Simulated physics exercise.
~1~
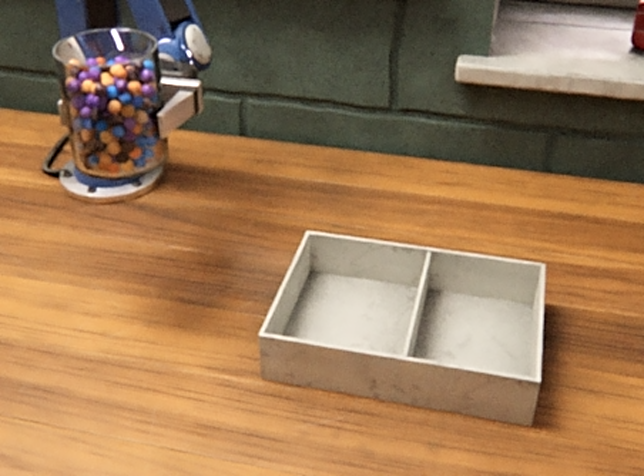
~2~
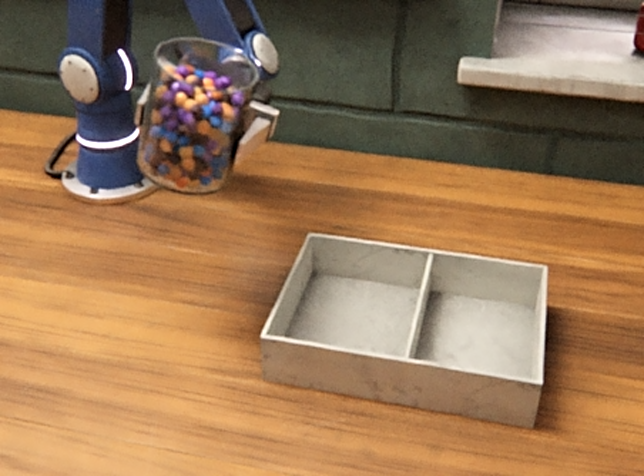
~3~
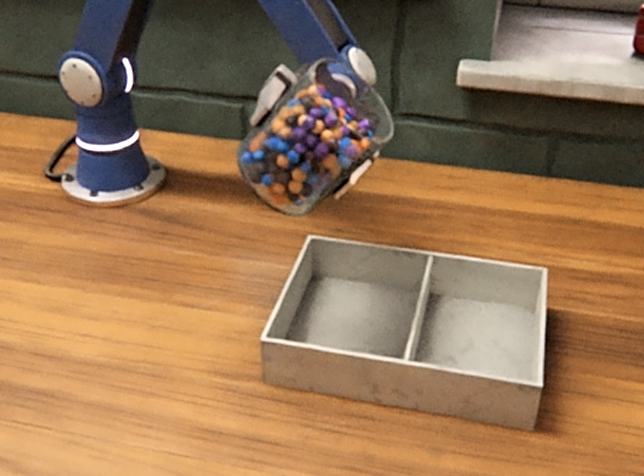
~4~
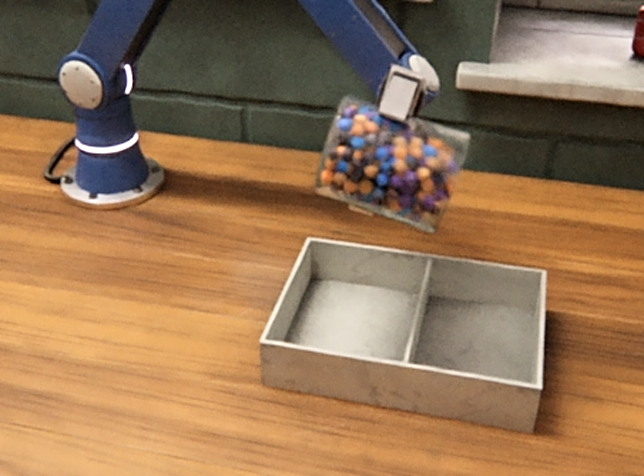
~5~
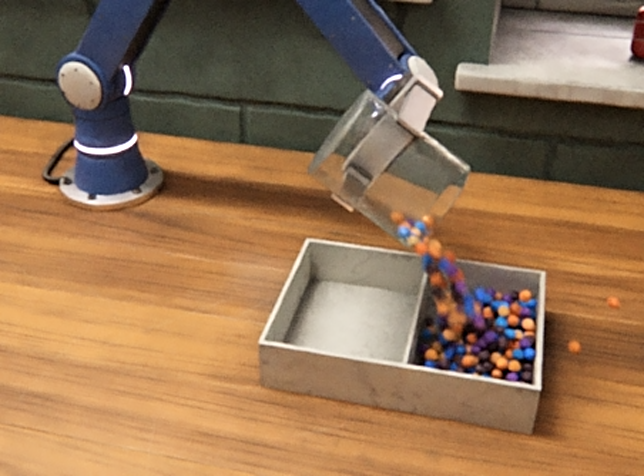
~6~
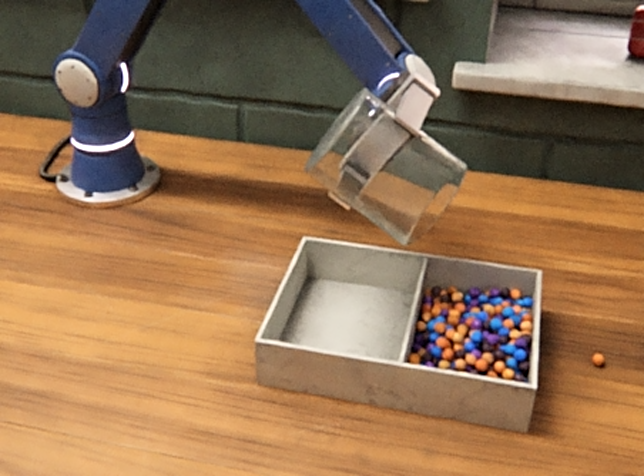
On a wood-grained table before a dark green wall, seen from above at a slight angle, a blue robot arm stands at the left. It grips a clear cup full of orange, blue and purple balls, and a pale grey tray with two compartments sits at the right. The arm carries the cup rightward, tipping it onto its side near the tray. Tilting further, it pours the balls into the right compartment, while a few scatter beyond the edge. Finally the emptied cup hangs tipped above the tray, the right compartment is filled, the left is bare, and a stray orange ball lies on the table.
